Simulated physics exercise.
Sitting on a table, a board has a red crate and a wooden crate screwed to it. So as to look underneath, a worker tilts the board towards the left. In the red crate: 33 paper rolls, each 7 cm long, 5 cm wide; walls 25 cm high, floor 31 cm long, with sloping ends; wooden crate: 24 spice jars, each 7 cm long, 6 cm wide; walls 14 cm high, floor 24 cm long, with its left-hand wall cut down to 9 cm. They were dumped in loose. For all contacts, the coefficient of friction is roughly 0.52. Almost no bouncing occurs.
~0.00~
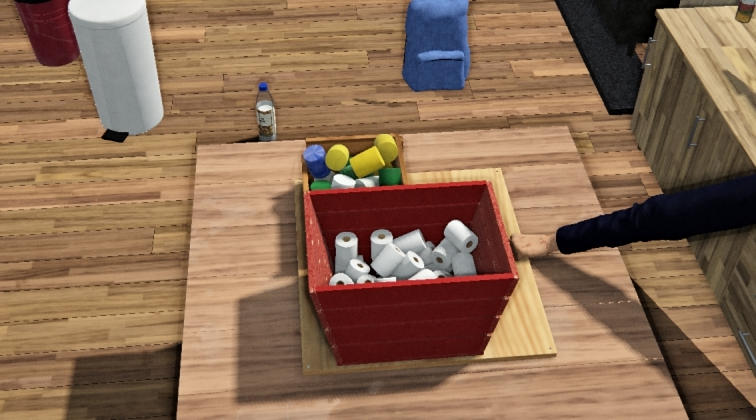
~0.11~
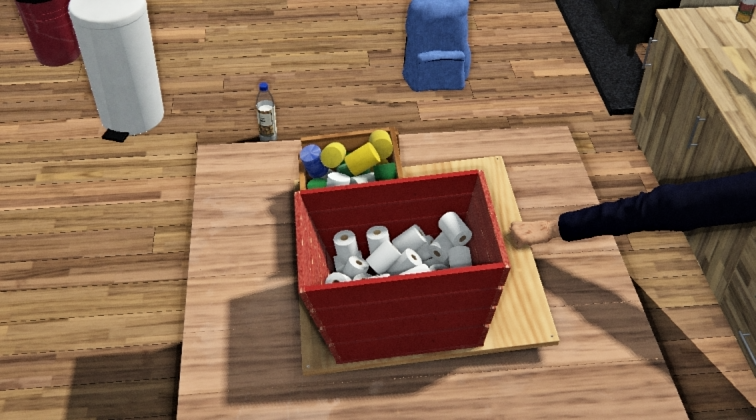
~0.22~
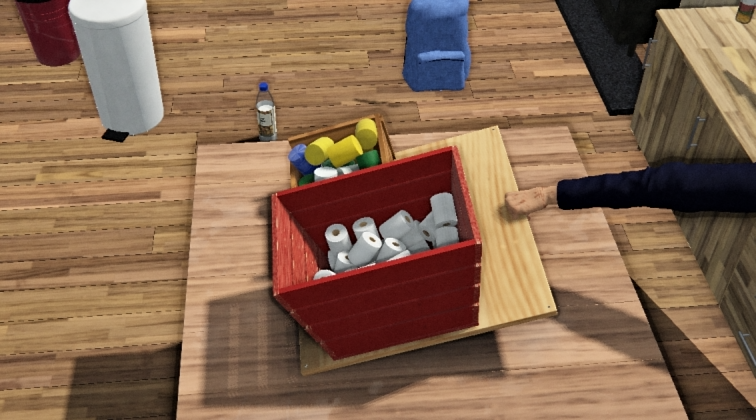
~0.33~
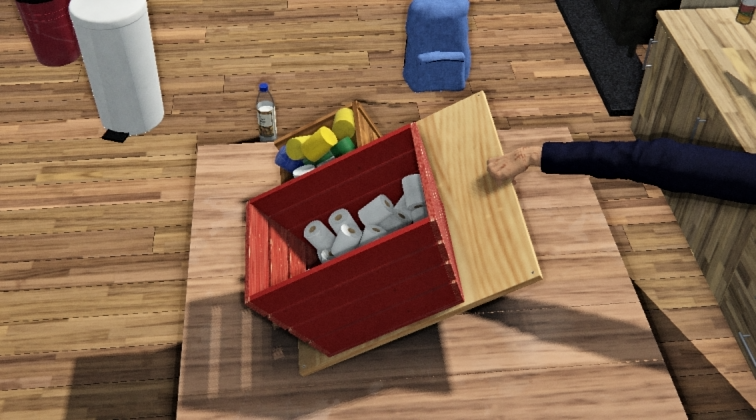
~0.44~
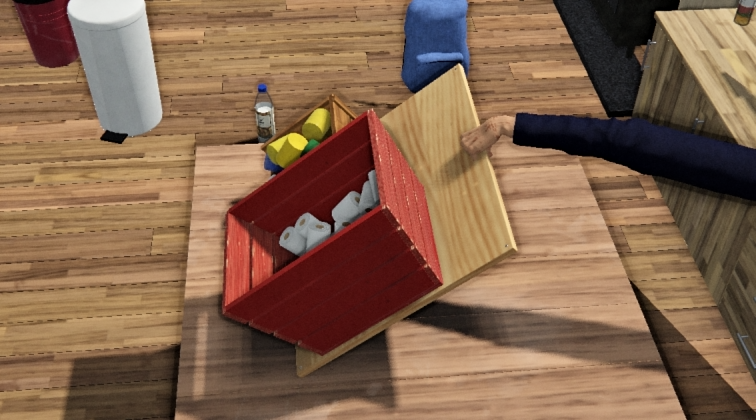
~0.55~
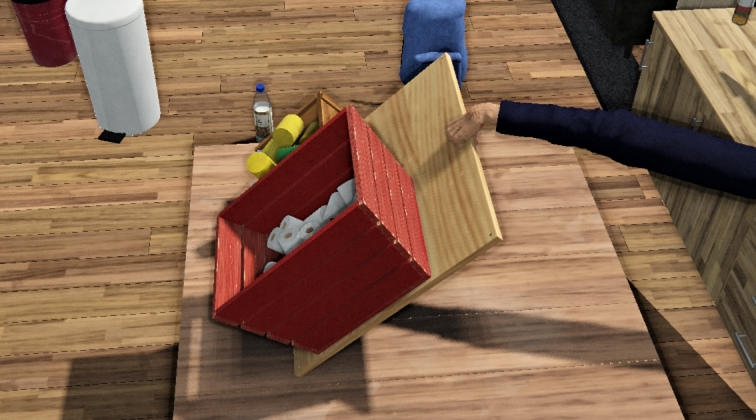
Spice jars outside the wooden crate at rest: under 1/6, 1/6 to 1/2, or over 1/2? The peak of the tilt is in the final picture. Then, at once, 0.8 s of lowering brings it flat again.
Bet it keeps from half to five-sixths of them inside.
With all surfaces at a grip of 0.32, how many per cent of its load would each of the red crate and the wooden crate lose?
Then the red crate sheds 0 per cent, while the wooden crate sheds 30 per cent.
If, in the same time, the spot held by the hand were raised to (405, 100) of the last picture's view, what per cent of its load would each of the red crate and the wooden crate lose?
Red crate 10 %, wooden crate 50 %.
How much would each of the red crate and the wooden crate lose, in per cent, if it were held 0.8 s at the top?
Red crate 0%, wooden crate 20%.
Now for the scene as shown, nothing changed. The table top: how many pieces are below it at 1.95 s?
About 1.
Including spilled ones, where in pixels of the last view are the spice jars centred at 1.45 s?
(344, 213).
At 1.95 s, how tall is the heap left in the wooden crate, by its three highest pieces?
About 13 cm.
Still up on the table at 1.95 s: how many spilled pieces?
The count is about 5.
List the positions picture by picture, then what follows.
In the first frame (places track the rim corner closest to us here, unless another is named), wooden crate (by its farthest rim corner) (395, 135); red crate (315, 289); tipped 0°; all still inside.
The second frame shows wooden crate (390, 129); red crate (305, 289); tipped 5°.
The third frame shows wooden crate (374, 116); red crate (279, 291); tipped 15°.
The fourth frame shows red crate (249, 299); tipped 29°.
The fifth frame shows red crate (225, 309); tipped 39°.
The sixth frame shows red crate (215, 313); tipped 44°; all still inside.
After 0.77 s, tilt 36°; the red crate has all 33 and the wooden crate is down by 4 of 24.
After 1.05 s, tilt 14°; the red crate has all 33 and the wooden crate is down by 6 of 24.
After 1.45 s, tilt 0°; the red crate has all 33 and the wooden crate is down by 6 of 24.
Outcome (at 1.95 s), the red crate has all 33 and the wooden crate is down by 6 of 24. Asked share, 6 of 24, 25 per cent.
